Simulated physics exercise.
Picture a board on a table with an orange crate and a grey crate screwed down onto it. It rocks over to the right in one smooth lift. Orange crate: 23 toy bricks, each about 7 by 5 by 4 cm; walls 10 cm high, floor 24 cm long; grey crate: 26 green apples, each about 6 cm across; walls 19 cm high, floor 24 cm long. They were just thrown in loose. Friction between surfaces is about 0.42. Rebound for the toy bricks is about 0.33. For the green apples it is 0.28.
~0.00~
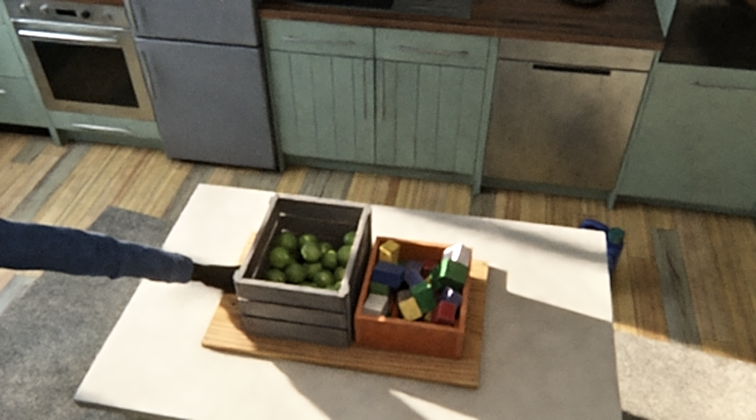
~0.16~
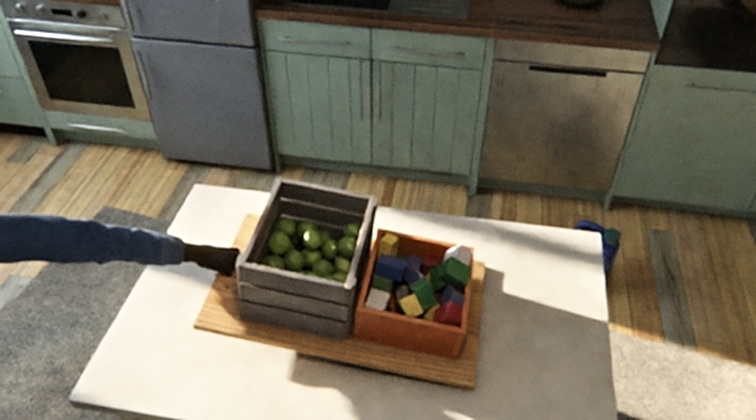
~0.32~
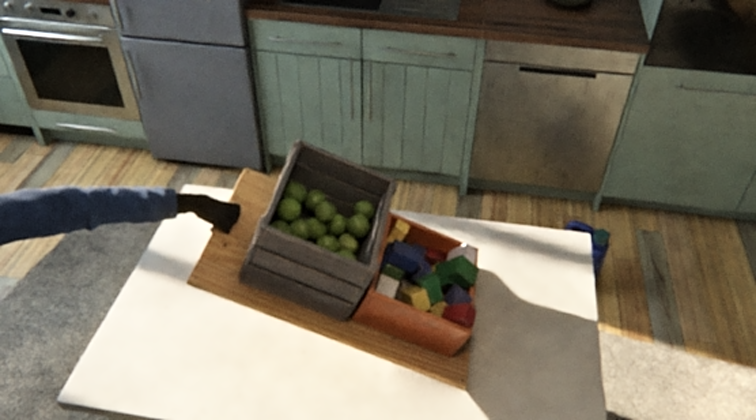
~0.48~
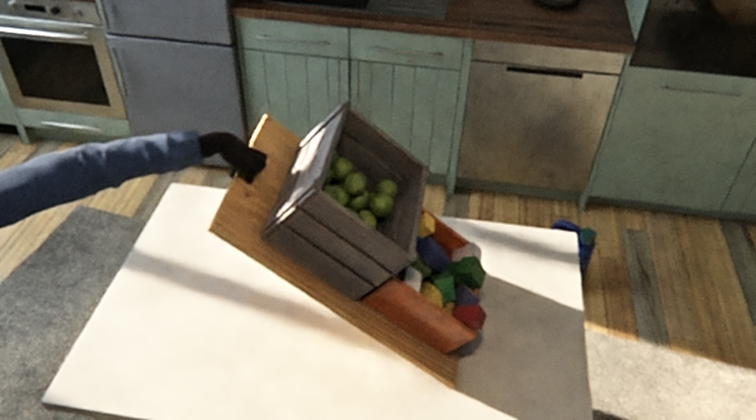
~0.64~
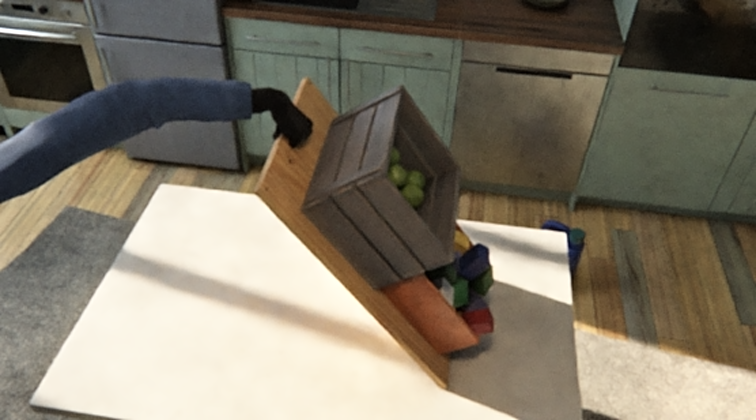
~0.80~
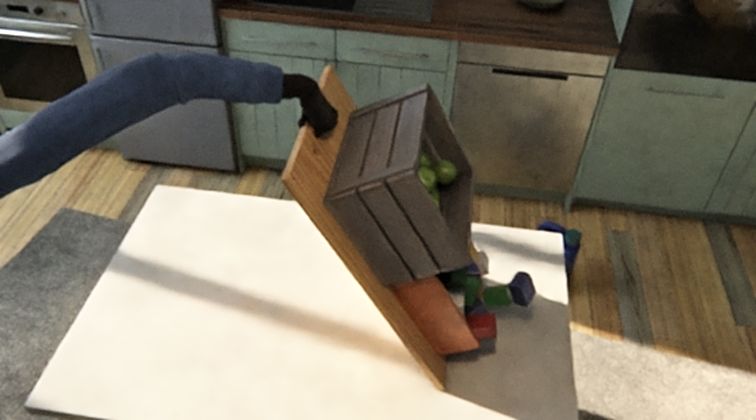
In this clip, a blue-sleeved arm lifts the left end of a wooden board on a table, tilting its grey crate of green apples and orange crate of toy bricks steeply rightward, and a couple of bricks tumble out.
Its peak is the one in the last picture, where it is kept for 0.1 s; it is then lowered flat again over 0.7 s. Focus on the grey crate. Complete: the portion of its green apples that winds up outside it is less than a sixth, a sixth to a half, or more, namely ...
Less than a sixth.
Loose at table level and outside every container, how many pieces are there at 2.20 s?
Around 3 of them.
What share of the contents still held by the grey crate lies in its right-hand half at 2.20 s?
I'd say near 60 out of a hundred.
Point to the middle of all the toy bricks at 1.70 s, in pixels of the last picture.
(397, 305).
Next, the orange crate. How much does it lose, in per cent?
I'd put the orange crate at some 10 per cent.
After 1.02 s, tilt 55°; 3 of 23 out of the orange crate and 0 of 26 out of the grey crate.
After 1.30 s, tilt 24°; 3 of 23 out of the orange crate and 0 of 26 out of the grey crate.
After 1.70 s, tilt 0°; 3 of 23 out of the orange crate and 0 of 26 out of the grey crate.
Outcome (at 2.20 s), 3 of 23 out of the orange crate and 0 of 26 out of the grey crate. Asked share, 0 of 26, 0 per cent.
